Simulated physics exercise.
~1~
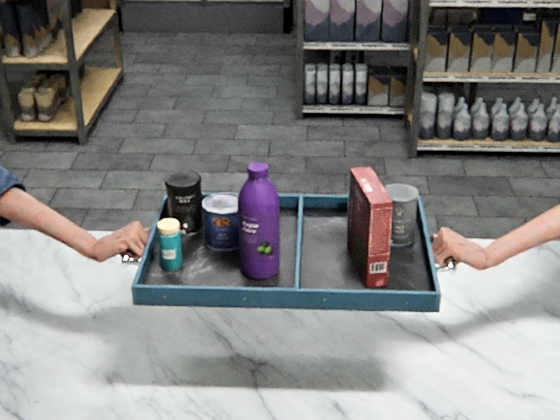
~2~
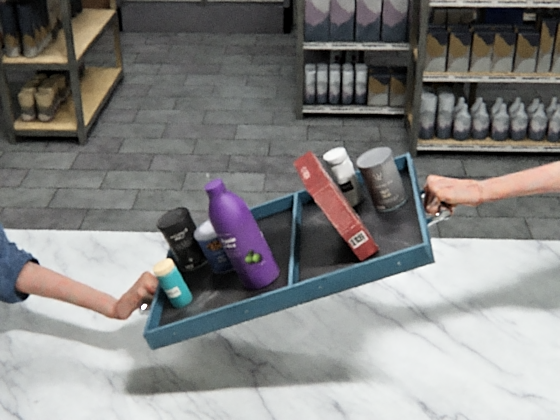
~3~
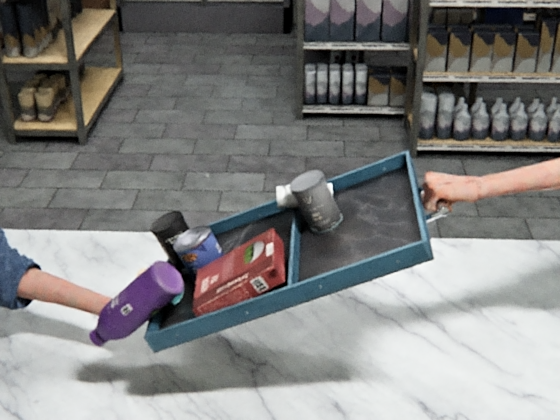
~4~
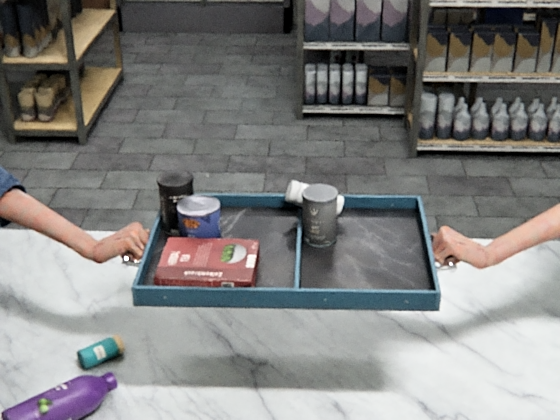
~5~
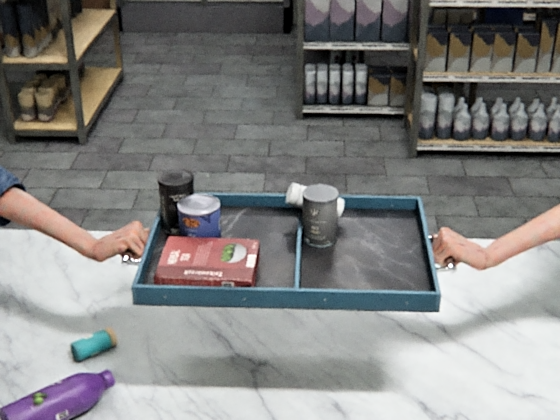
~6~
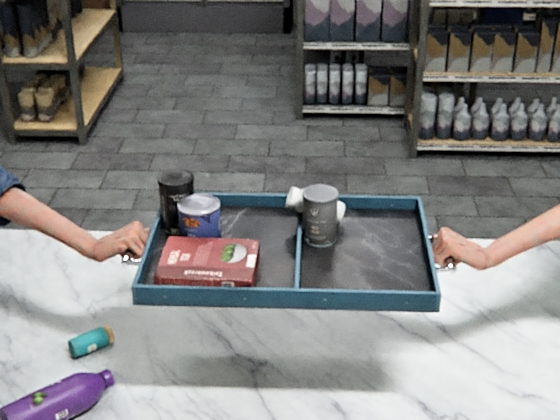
In a shop with shelves of boxes and bottles along a grey tiled floor, seen from slightly above, two hands hold a blue-rimmed tray over a white marble surface. A black tin, a blue tin, a turquoise shaker and a purple bottle stand left of the cross bar, with a red packet, grey tin and white shaker on the right. The left hand lowers its edge, and everything leans. The packet tumbles over the bar as the bottle tips off the left end. The tray levels, with bottle and turquoise shaker lying on the marble, packet and white shaker toppled aboard, and the three tins upright.
